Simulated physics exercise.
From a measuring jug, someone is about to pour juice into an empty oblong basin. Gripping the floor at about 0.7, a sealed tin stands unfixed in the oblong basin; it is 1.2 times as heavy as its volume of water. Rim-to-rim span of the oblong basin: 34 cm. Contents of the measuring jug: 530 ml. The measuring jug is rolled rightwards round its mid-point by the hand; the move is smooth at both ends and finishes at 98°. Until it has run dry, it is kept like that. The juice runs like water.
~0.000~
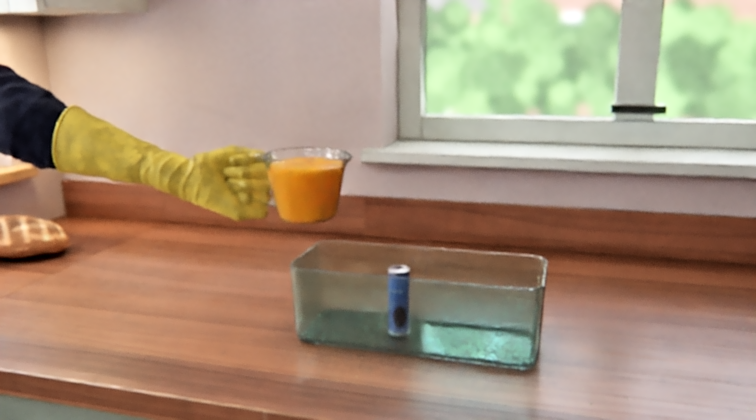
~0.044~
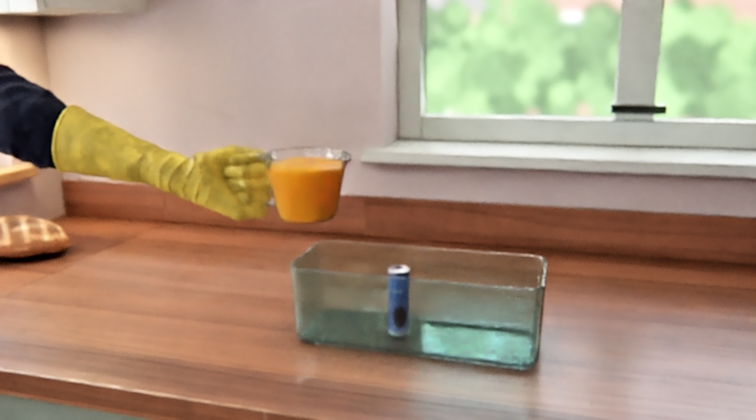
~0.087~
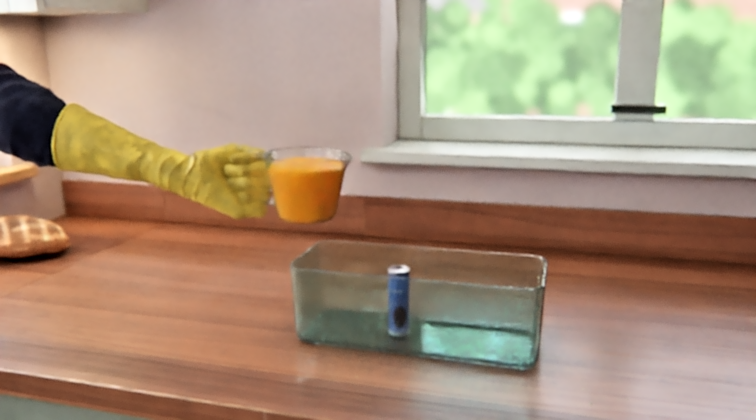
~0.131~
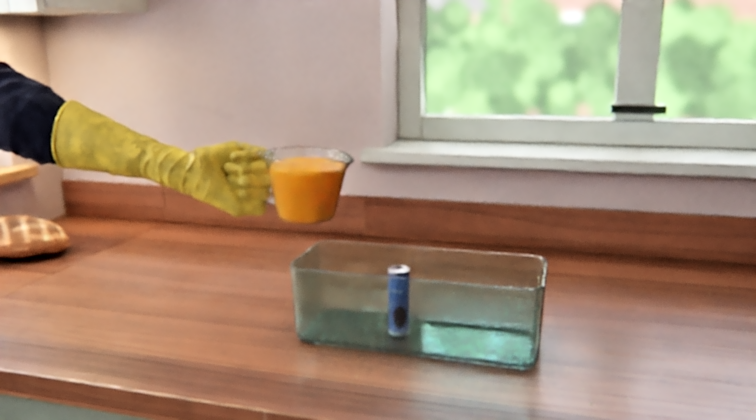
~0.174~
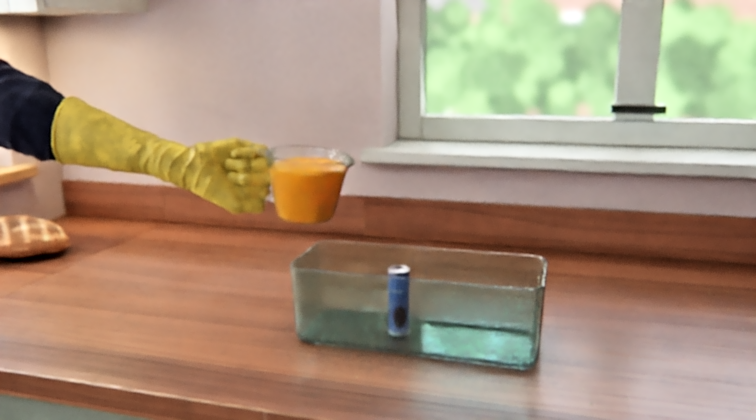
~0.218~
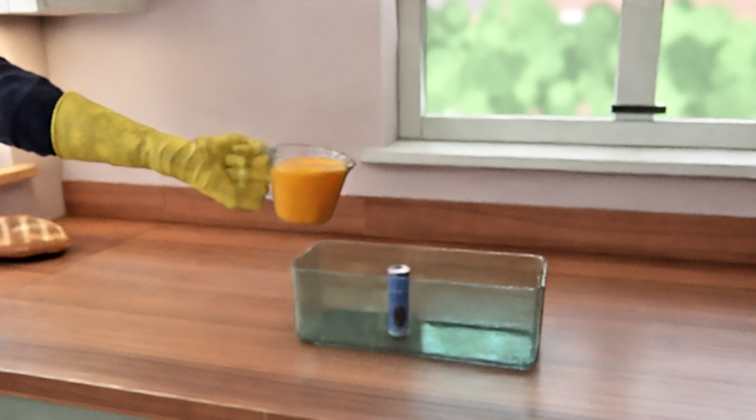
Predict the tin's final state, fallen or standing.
It never tilts over.
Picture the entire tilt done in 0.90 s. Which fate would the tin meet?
So the tin will hold steady.
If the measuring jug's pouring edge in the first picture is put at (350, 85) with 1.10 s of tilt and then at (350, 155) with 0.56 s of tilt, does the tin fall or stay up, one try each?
Try 1: Still standing; try 2: Tipped over.
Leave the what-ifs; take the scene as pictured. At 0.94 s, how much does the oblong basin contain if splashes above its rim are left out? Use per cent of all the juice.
Value: Approx. 74 %.
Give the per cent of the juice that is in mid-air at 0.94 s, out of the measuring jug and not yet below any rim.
10 per cent or so.
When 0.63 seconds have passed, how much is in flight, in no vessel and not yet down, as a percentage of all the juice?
About 20 per cent.
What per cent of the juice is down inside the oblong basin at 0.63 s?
Roughly 10 percent of it.
After 0.63 s the tilt is 61° and 70 per cent is still to pour; the tin stands where it began.
After 0.94 s the tilt is 93° and 15 per cent is still to pour; the tin stands 1 cm from where it began.
After 1.25 s the tilt is 98° and 0 per cent is still to pour; the tin stands 1 cm from where it began.
After 1.60 s the tilt is 98° and 0 per cent is still to pour; the tin stands 1 cm from where it began.
In the end the tin stands 1 cm from where it began.
